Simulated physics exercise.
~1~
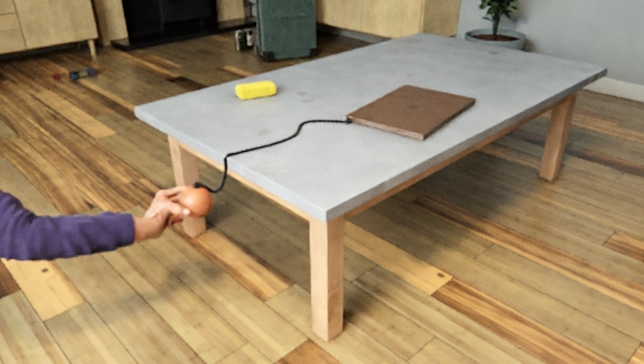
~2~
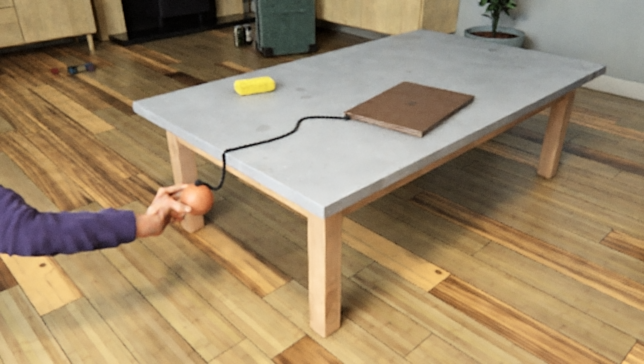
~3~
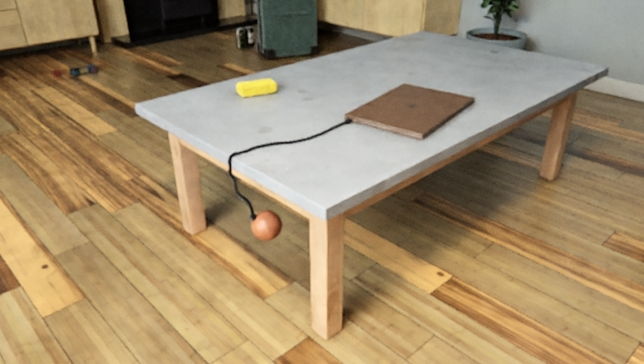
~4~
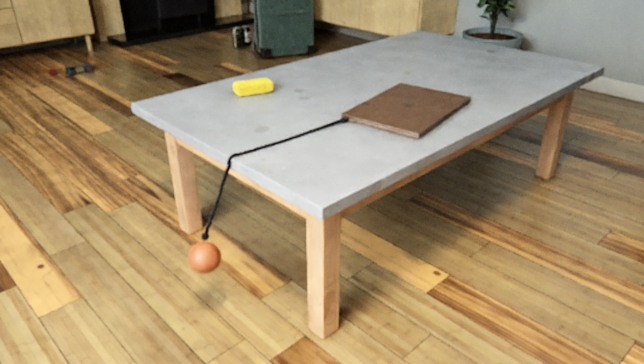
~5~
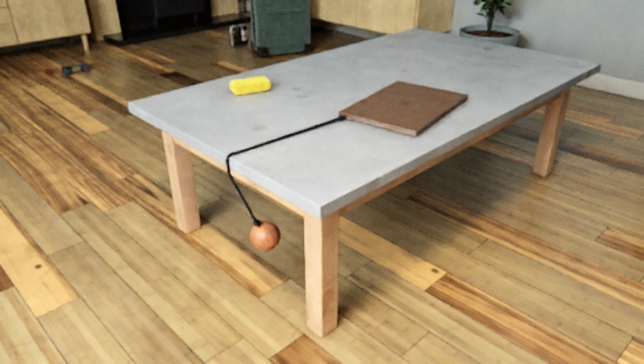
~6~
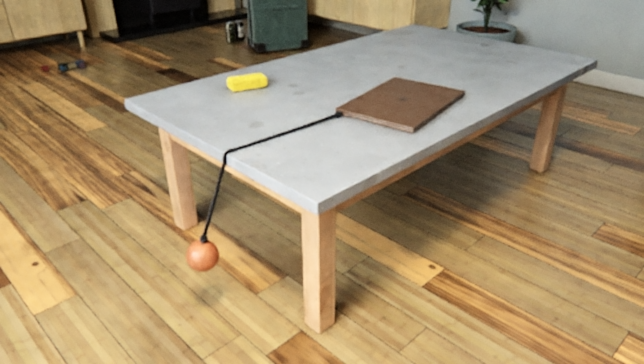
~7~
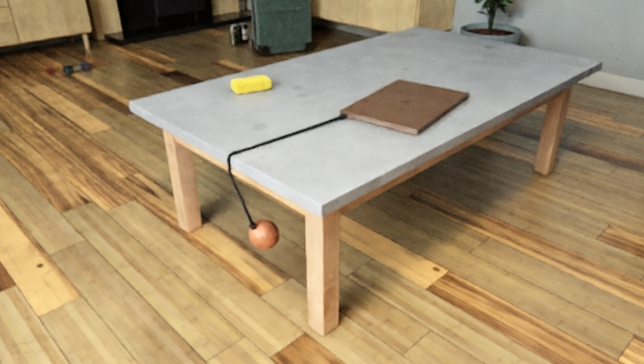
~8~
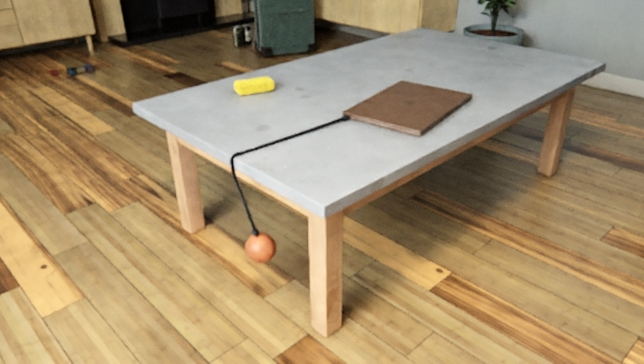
In a room with a wooden floor, a hand holds an orange beside a grey table, then releases it and withdraws. Tethered by a black cord leading to a brown laptop, the orange swings left and right and ends up dangling below the edge, while the laptop and yellow sponge stay put.
